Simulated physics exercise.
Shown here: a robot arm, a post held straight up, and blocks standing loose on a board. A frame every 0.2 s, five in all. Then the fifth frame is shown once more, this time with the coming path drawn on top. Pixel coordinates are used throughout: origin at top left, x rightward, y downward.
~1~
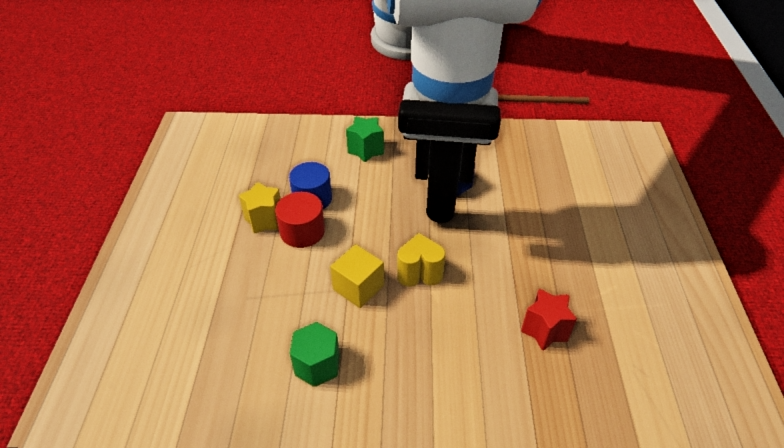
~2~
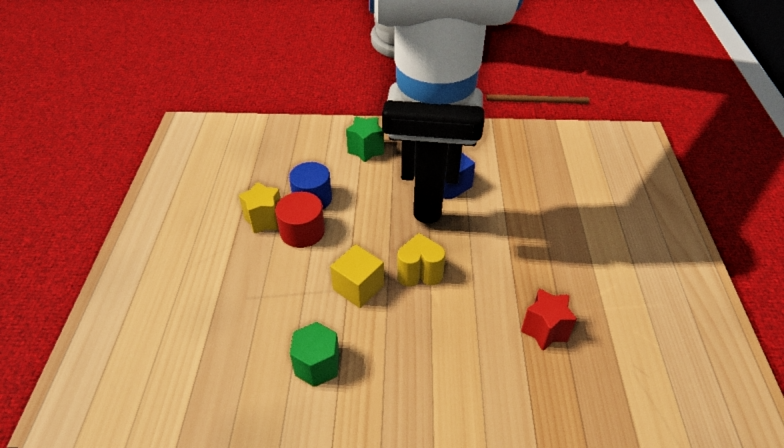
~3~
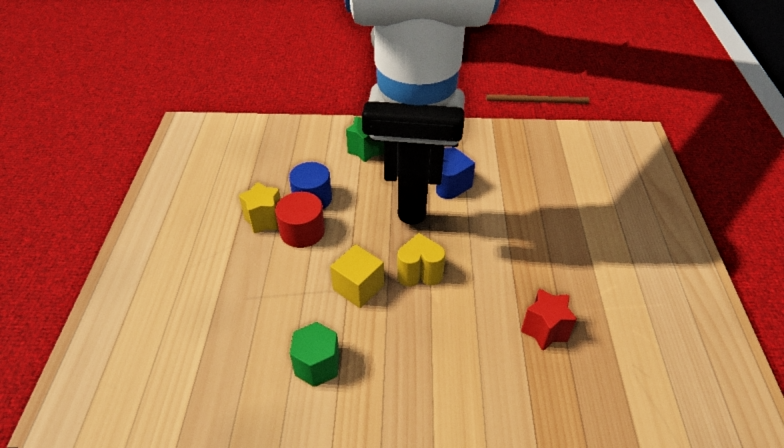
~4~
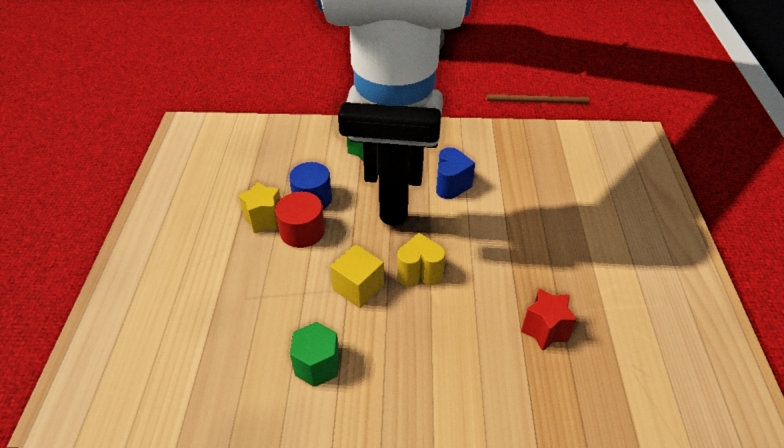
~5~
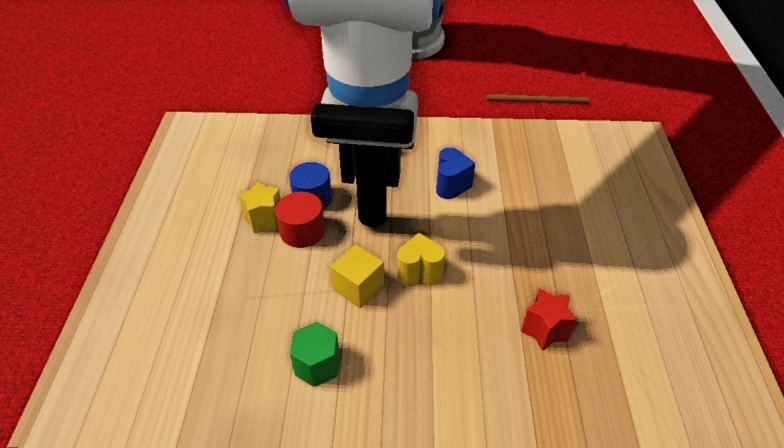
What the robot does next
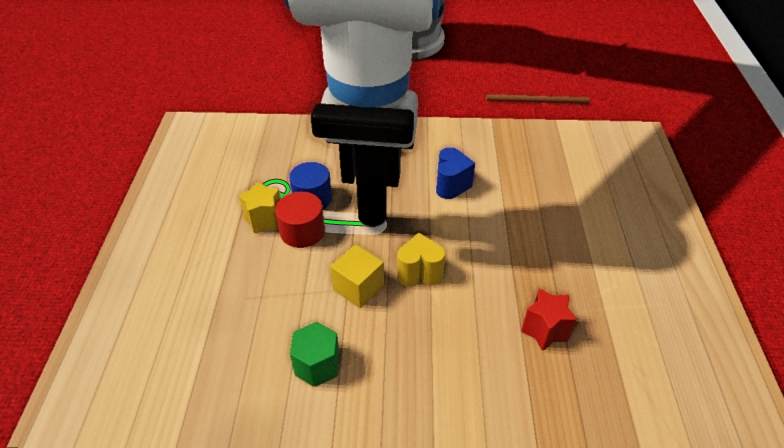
The footage shows a robot arm holding a dark upright post over a wooden board scattered with colourful blocks, moving it steadily left toward the red and blue discs, while the blocks all stay where they are.
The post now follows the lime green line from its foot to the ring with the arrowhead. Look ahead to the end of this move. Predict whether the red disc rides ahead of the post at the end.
Fallen away.
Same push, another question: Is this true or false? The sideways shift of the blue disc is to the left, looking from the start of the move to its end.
That claim is false.
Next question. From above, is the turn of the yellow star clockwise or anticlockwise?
Its rotation is clockwise.
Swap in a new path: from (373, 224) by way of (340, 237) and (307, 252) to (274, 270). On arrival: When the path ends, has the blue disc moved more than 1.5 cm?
That would be a no.
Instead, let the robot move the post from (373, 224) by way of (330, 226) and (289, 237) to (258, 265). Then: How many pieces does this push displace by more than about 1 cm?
The push will move two blocks.
The drawn path runs from (373, 224) via (332, 222) and (297, 211), ending at (275, 190).
The first path, step by step. One third of the way, post at (331, 215); red disc at (293, 208).
Two thirds of the way, post at (296, 203); yellow star at (245, 195), turned 35° clockwise; red disc at (273, 212); blue disc at (300, 164).
At the end, post at (273, 183); yellow star at (245, 195), turned 35° clockwise; red disc at (273, 212); blue disc at (298, 152); yellow square piece not moved.
